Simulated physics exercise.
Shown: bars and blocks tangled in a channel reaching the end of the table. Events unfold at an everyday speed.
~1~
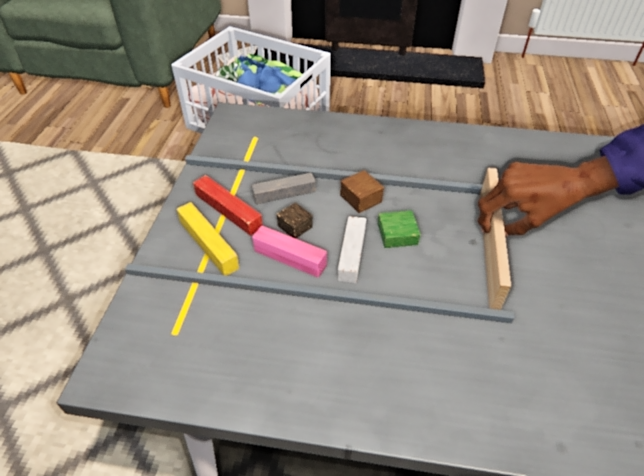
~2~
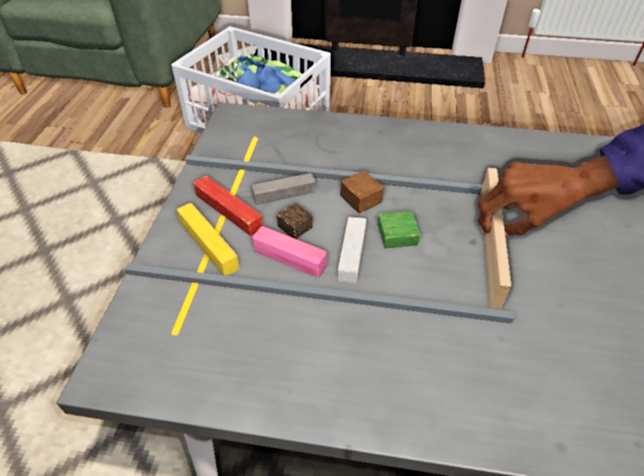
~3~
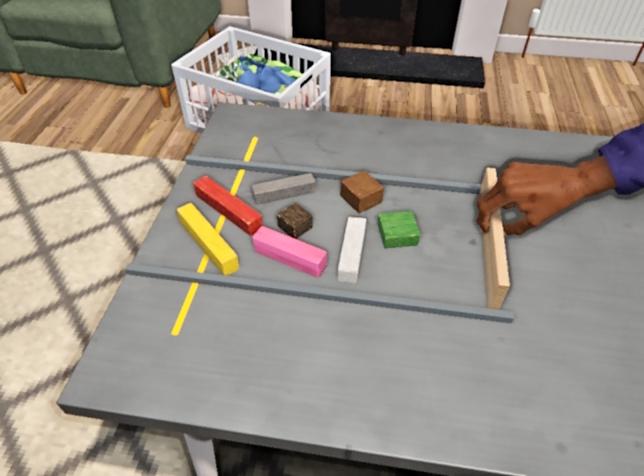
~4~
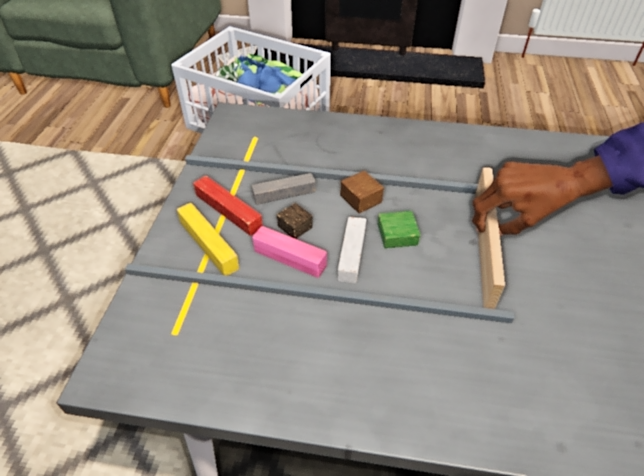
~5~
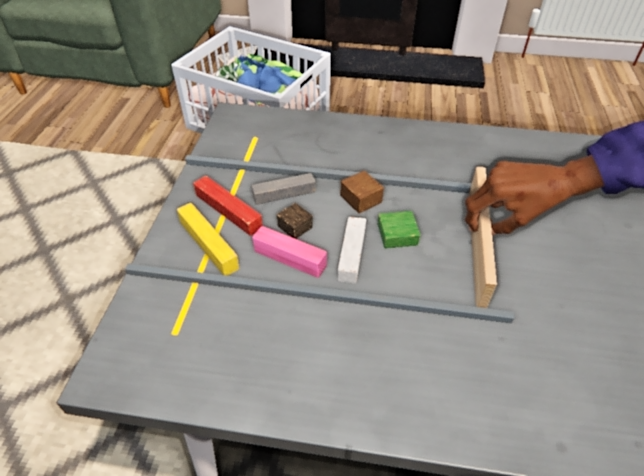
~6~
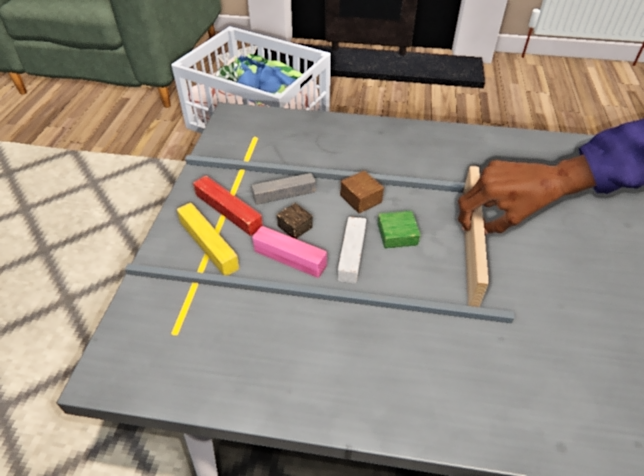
A hand slides a wooden board slightly left along the channel toward the motionless coloured blocks.
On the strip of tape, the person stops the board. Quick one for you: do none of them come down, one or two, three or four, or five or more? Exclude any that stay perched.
Lost: One or two.
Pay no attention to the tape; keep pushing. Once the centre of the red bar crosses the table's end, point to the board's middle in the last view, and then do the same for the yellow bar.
For the red bar, about (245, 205); for the yellow bar, about (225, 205).
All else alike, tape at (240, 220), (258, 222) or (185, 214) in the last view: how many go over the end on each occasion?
Floor tally per try: 1 / 0 / 5.
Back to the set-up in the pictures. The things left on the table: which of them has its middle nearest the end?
The grey bar.
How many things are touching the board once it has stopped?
3 of them.
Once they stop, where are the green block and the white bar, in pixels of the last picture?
In the last picture the green block sits around (209, 205) and the white bar around (186, 232).
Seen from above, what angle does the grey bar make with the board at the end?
Out of line by around 35°.
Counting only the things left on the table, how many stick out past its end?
The overhang total is 1.
Soon after, none off yet; yellow bar at rest near (207, 238); red bar at rest near (227, 205); grey bar at rest near (284, 189).
In the end, the number that fall off is one or two; gone, red bar and yellow bar.
